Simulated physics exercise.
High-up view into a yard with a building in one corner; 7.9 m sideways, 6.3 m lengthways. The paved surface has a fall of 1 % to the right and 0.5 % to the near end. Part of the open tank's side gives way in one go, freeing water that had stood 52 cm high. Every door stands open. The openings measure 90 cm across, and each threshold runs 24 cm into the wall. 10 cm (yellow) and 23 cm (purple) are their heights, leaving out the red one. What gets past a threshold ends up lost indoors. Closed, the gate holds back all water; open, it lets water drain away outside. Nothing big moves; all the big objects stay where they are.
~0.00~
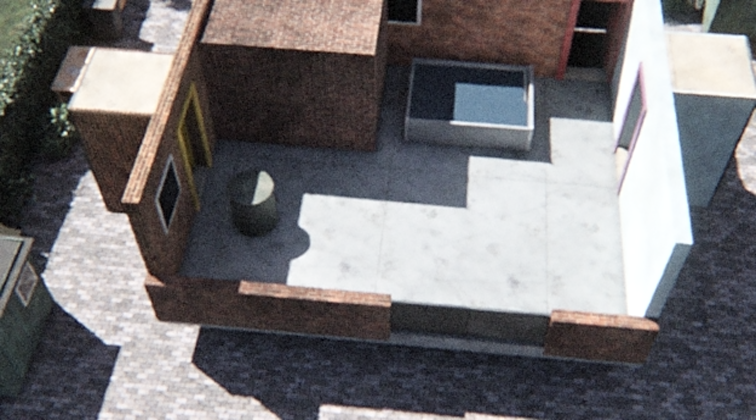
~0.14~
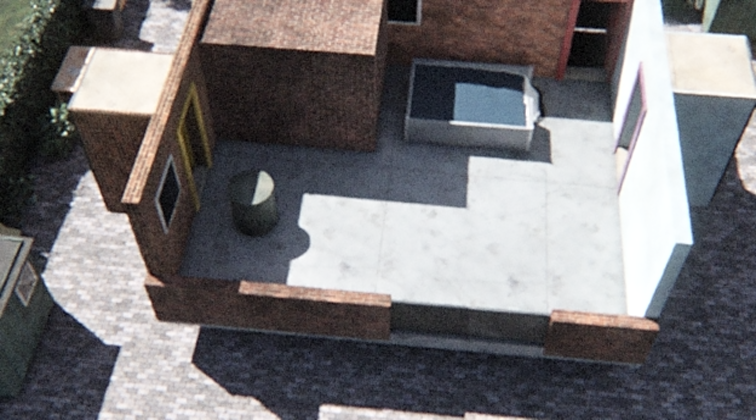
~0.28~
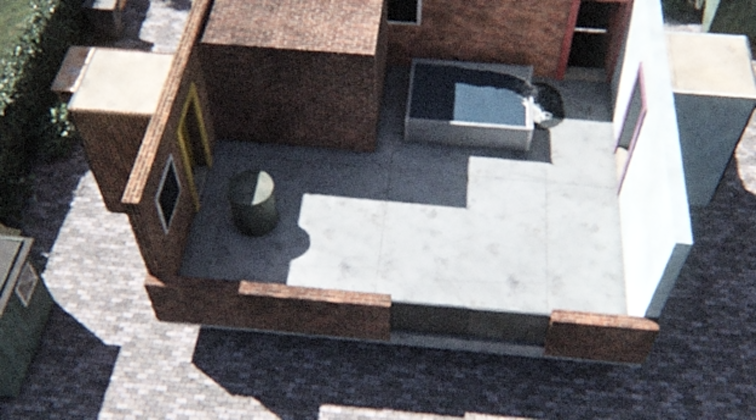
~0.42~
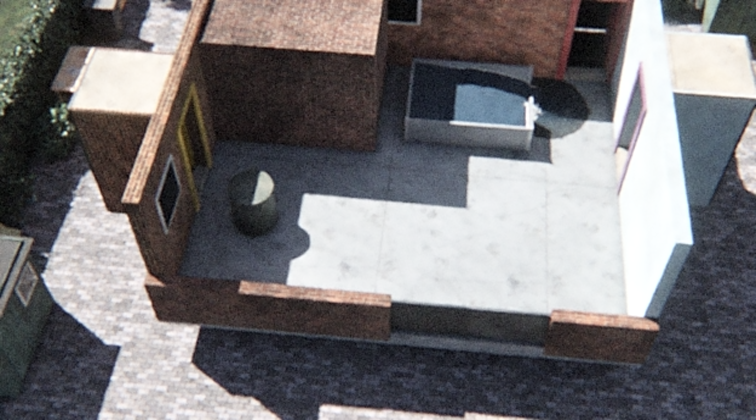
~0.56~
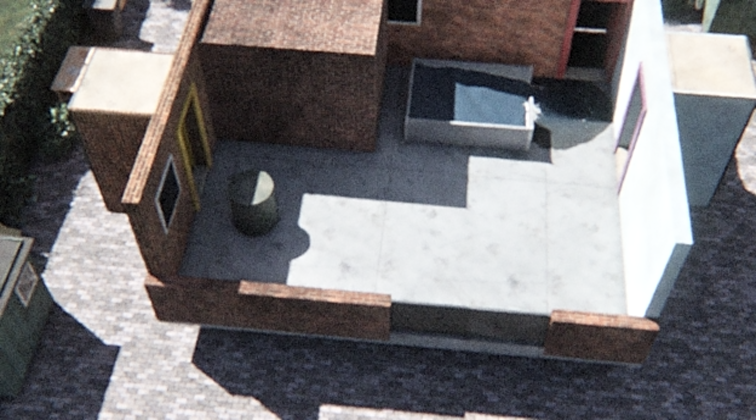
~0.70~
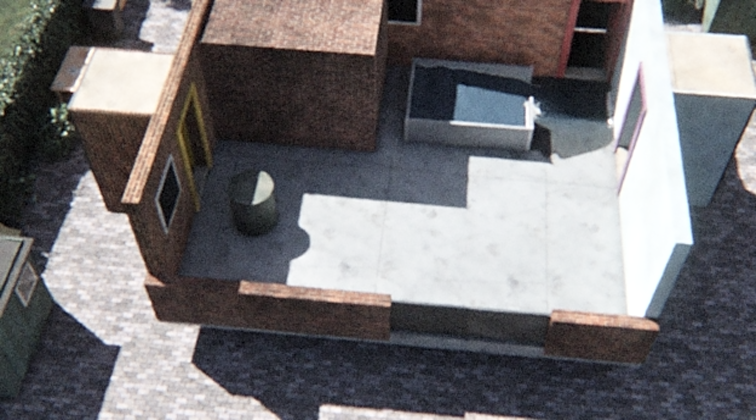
Brick-walled yard with an open tank in the far corner, water bursting from its right side and spreading across the paving.
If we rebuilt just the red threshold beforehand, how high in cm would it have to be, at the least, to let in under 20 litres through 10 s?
I would say 28 cm at minimum.
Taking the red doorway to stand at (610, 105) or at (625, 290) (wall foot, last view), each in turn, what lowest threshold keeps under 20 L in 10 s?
Around 31 and 8.5 cm respectively.
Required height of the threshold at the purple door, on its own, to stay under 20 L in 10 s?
The purple door needs around 8.5 cm.
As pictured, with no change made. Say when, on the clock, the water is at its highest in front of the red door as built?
Near 2.4 seconds.
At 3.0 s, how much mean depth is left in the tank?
I'd put it near 28 cm.
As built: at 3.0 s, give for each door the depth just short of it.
Door depths (cm): Yellow = 0, purple = 13, red = 27.
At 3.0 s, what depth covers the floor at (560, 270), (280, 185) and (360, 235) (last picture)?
Roughly 3, then 0, then 0 cm.
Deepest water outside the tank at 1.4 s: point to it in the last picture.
Near pixel (604, 87).
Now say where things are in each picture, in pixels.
The first picture shows still water, 52 cm deep, in the open tank at (470, 95); the red door at (593, 44) is dry.
In the second picture, the gap is at (527, 98), the front 0.3 m out at (538, 119); the back of the open tank holds 52 cm.
In the third picture, the front is at (559, 119), 0.7 m from the gap at (527, 98); 0.6 m2 of floor is wet, 52 cm left at the back.
In the fourth picture, the gap is at (527, 99), the front 1.2 m out at (583, 116); the back of the open tank holds 52 cm.
In the fifth picture, water pours out at (527, 98) and has run 1.8 m, to (612, 115); about 4 cm deep outside, 52 cm at the back.
In the sixth picture, water pours out at (527, 98) and has run 1.8 m, to (610, 86); about 5 cm deep outside, 50 cm at the back; water is at the red door at (593, 44).
After 1.4 s water covers 10 % of the floor, deepest (38 cm) near (604, 87); 26 cm at the red door, 6 litres in over its 14 cm threshold.
After 3.0 s water covers 25 % of the floor, deepest (29 cm) near (604, 87); 27 cm at the red door, 107 litres in over its 14 cm threshold.
After 10.0 s water covers 80 % of the floor, deepest (12 cm) near (622, 343); 11 cm at the red door, 182 litres in over its 14 cm threshold.
At the red door as built, the water arrived by 0.6 s and peaked near 29 cm at 2.4 s.
With a threshold of 23.5 cm, 45 litres would have come in within the 10 s; with 32 cm, 7 litres. So under 20 litres takes about 28 cm.
